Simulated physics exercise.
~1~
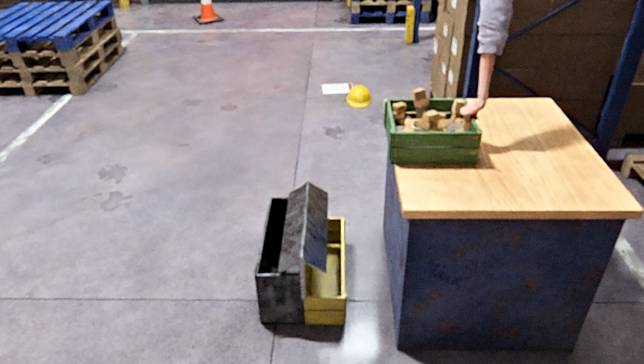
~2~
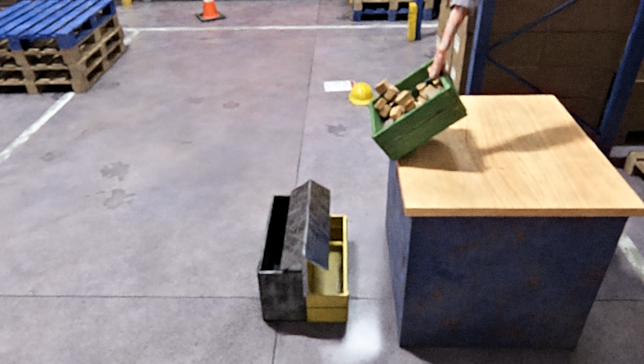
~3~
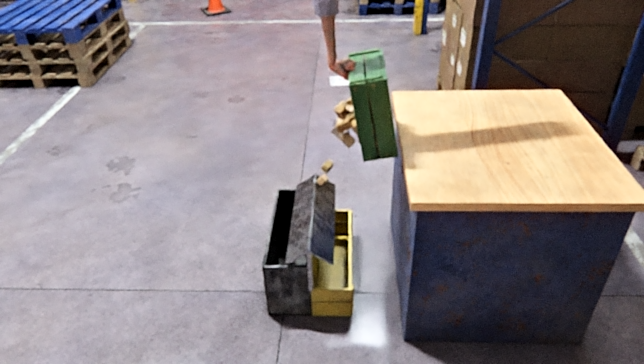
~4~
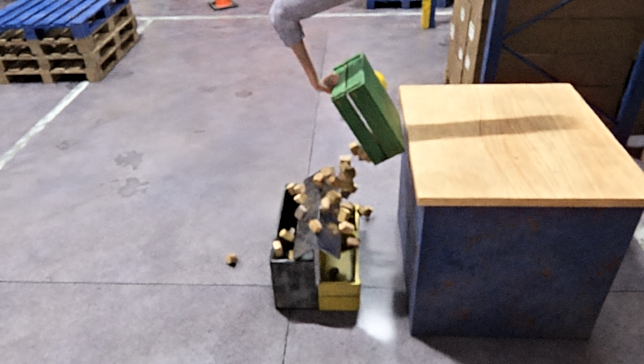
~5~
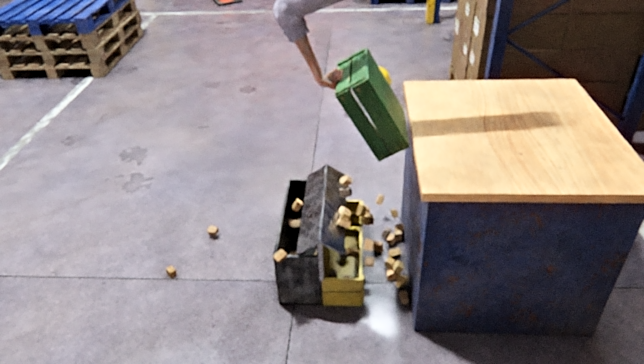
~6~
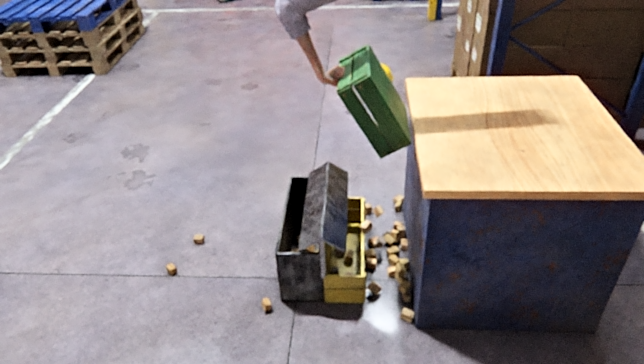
Wooden blocks tumbling from a hand-tipped green box onto a roof-shaped splitter over black and yellow bins, many scattering across the floor.
